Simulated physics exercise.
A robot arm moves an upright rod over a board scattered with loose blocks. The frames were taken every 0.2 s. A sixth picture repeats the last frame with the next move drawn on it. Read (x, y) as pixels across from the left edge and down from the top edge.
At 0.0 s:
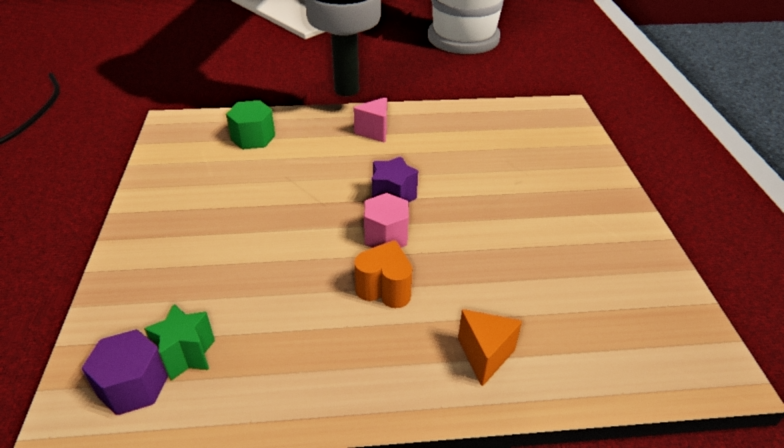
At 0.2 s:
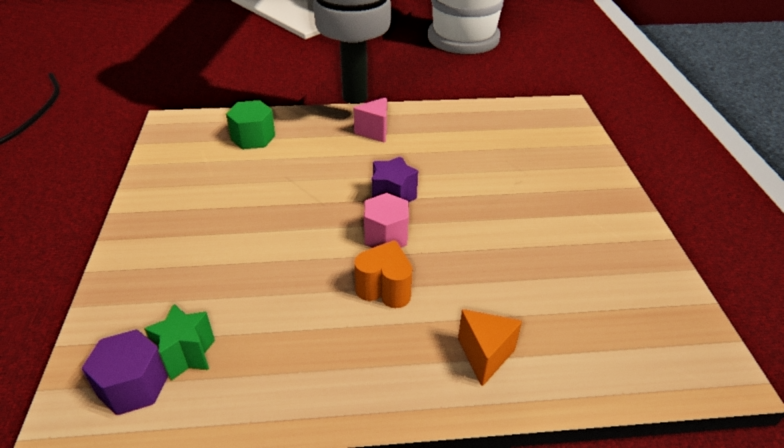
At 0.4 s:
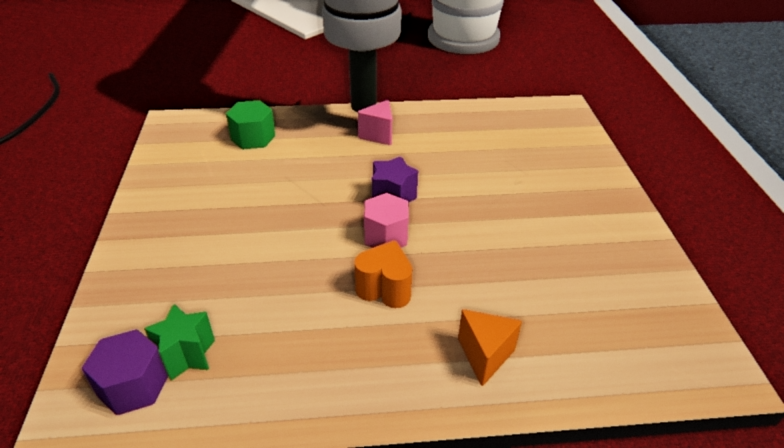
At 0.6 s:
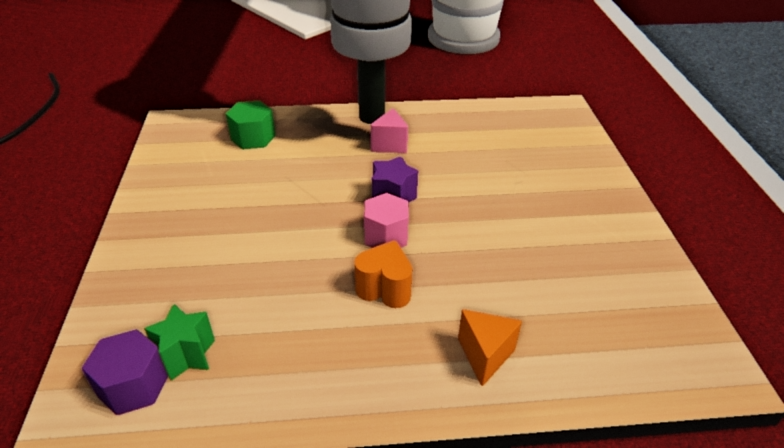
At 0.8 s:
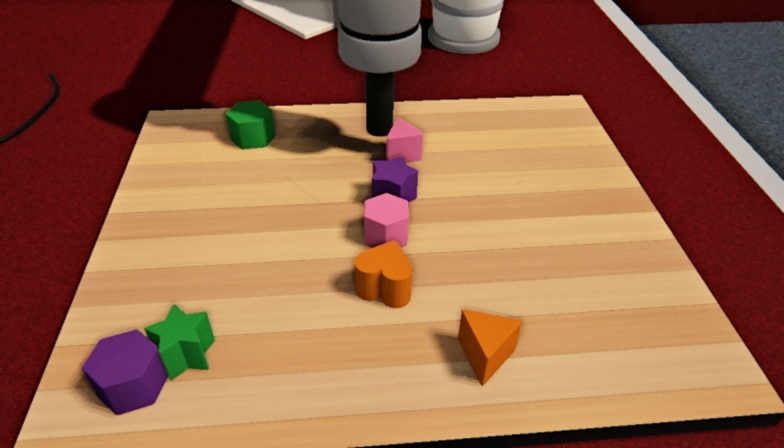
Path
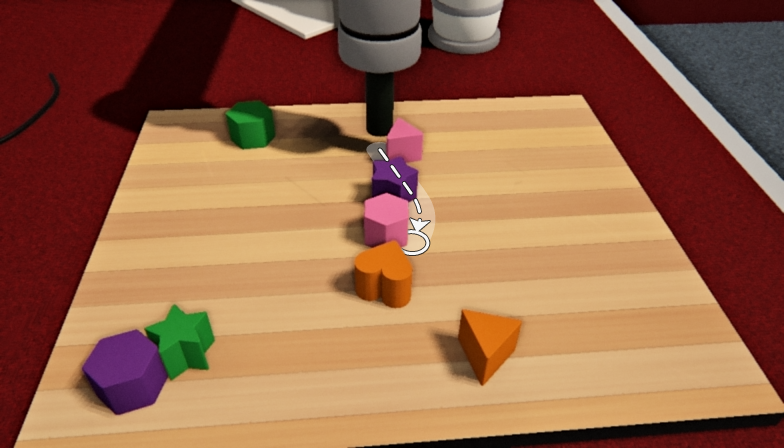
At first, a dark upright rod held by a robot arm is just beyond the far edge of a wooden board scattered with colourful blocks. The rod moves nearer and slightly right, nudging the pink triangular piece a short way toward the purple star, while the other blocks stay still.
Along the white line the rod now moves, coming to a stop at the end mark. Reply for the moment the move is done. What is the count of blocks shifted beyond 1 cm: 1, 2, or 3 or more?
The number of blocks that move over 1 cm is three or more.
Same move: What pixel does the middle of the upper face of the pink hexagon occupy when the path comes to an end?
In the picture, that point is around (352, 227).
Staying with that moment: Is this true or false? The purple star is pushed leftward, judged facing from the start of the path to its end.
The statement is false.
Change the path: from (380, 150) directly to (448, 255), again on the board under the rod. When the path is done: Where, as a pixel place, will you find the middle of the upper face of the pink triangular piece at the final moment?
The top centre is at (420, 139).
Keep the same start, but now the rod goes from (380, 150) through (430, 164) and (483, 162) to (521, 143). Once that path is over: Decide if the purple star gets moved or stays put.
Its place stays the same.
Path on the board, from (380, 150) through (399, 176) and (418, 207) to (412, 242).
What follows on the original path. One third of the way, rod at (400, 157); pink triangular piece at (420, 139), turned 40° anticlockwise.
Two thirds of the way, rod at (420, 187); pink hexagon at (375, 216), turned 25° anticlockwise; purple star at (391, 190), turned 75° clockwise; pink triangular piece at (420, 139), turned 40° anticlockwise.
At the end, rod at (413, 222); orange heart in place; pink hexagon at (352, 227), turned 60° anticlockwise; purple star at (382, 201), turned 135° clockwise; pink triangular piece at (420, 139), turned 40° anticlockwise.
